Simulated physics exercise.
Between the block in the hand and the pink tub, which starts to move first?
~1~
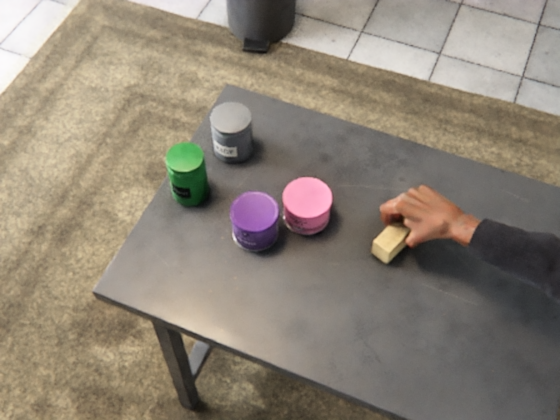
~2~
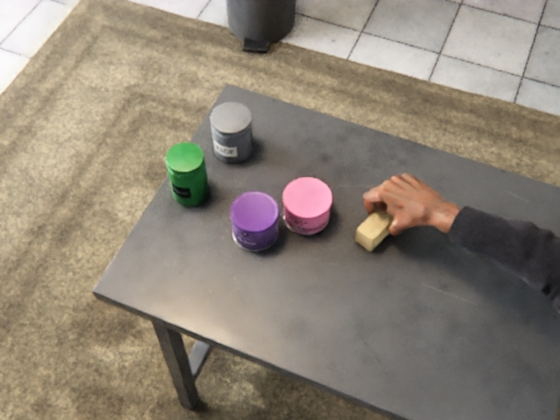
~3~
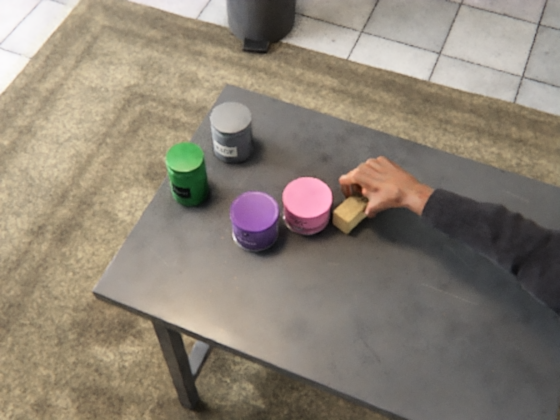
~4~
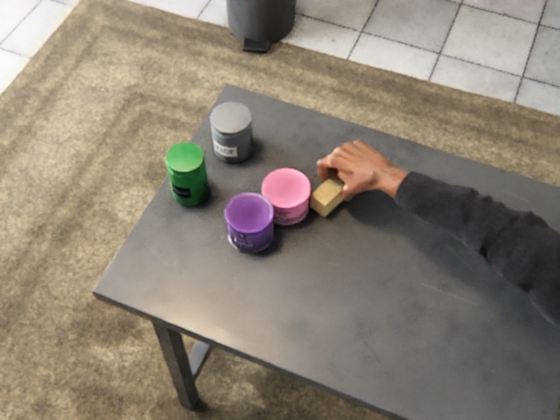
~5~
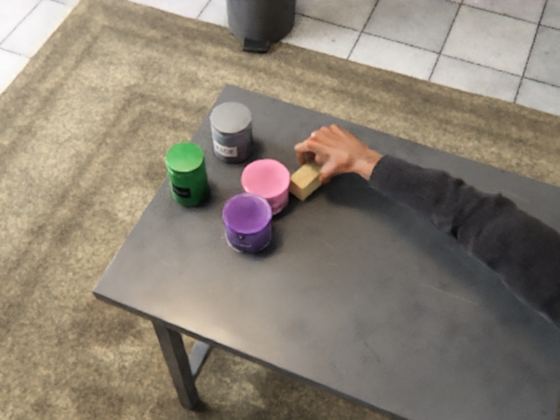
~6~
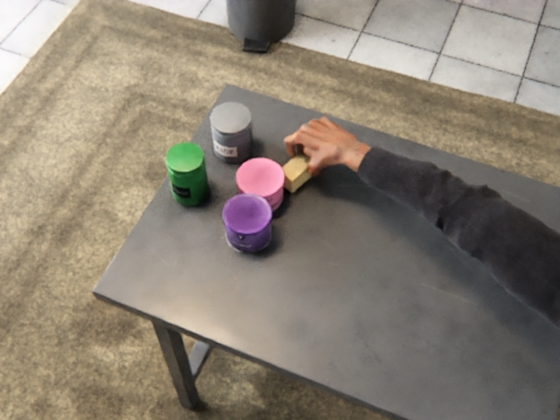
The block starts to move first, and the pink tub only begins sliding once the block has come up to it.
